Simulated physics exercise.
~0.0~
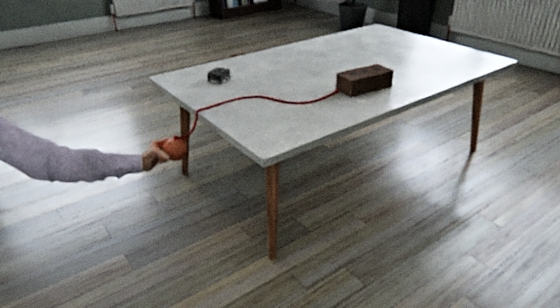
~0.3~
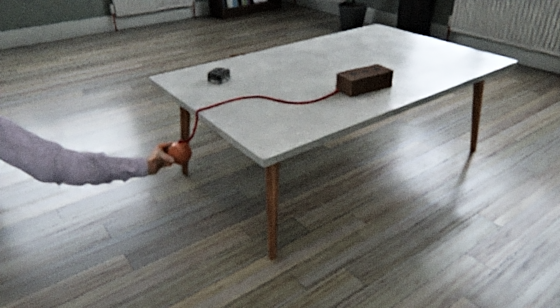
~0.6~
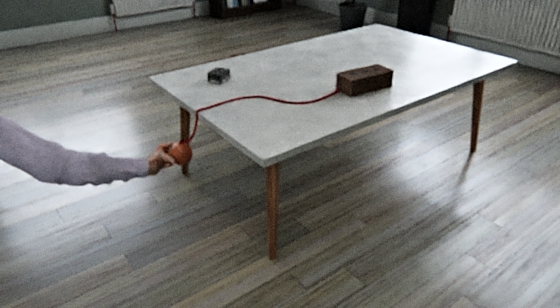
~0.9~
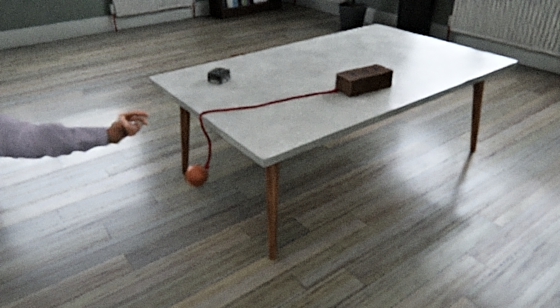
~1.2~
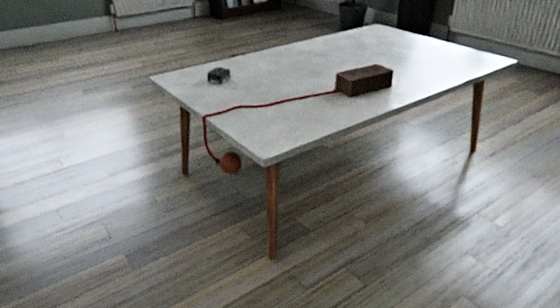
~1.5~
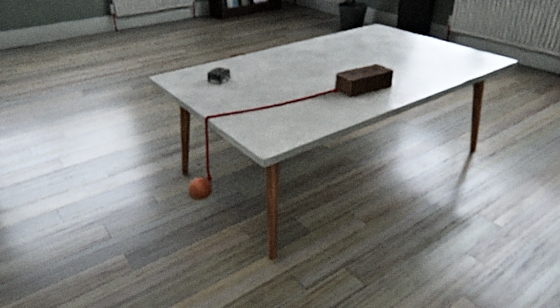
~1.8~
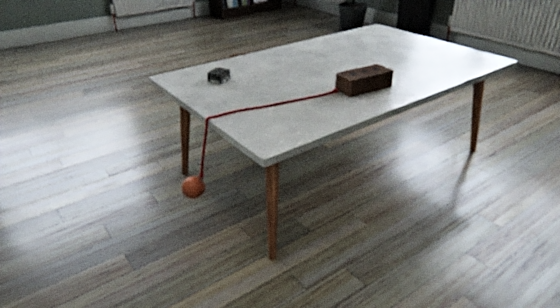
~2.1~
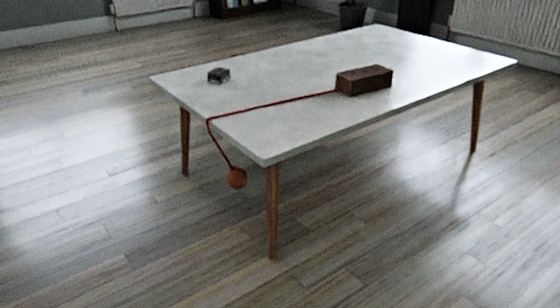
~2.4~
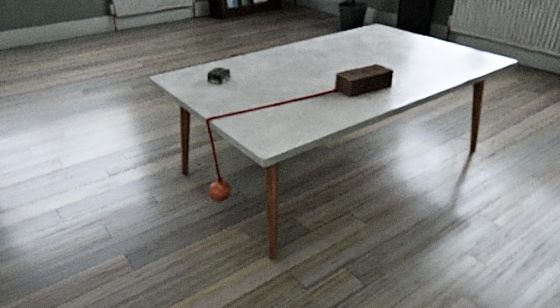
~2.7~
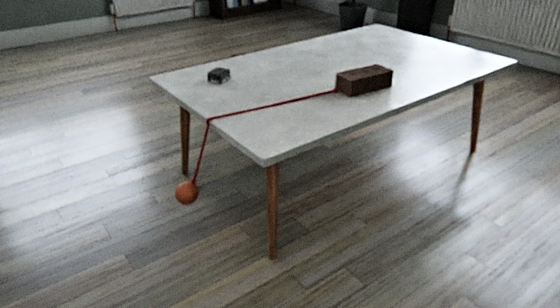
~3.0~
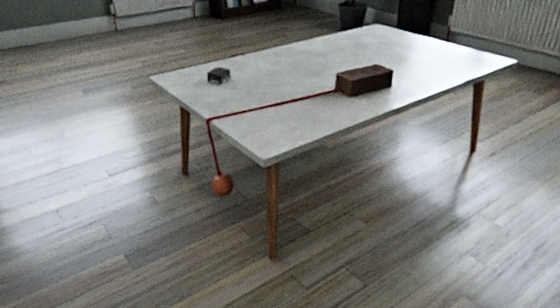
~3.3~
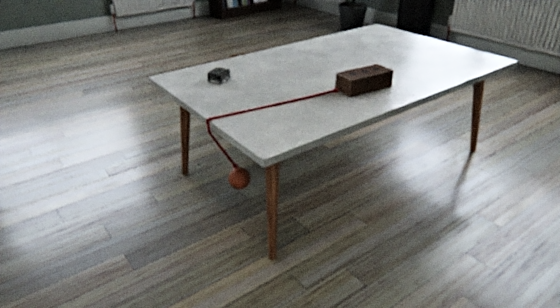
At first, a hand reaching in from the left holds an orange just past the near left end of a pale table, with a red cord running from it across the top to a brick, and a small black box sitting nearby. The hand shifts the orange slightly, then lets go and draws back out of view. The orange drops below the tabletop and swings right on its cord, then back left. It keeps swinging from side to side beneath the edge. In the end, it hangs toward the right, still off the floor, while the brick and box remain in place.
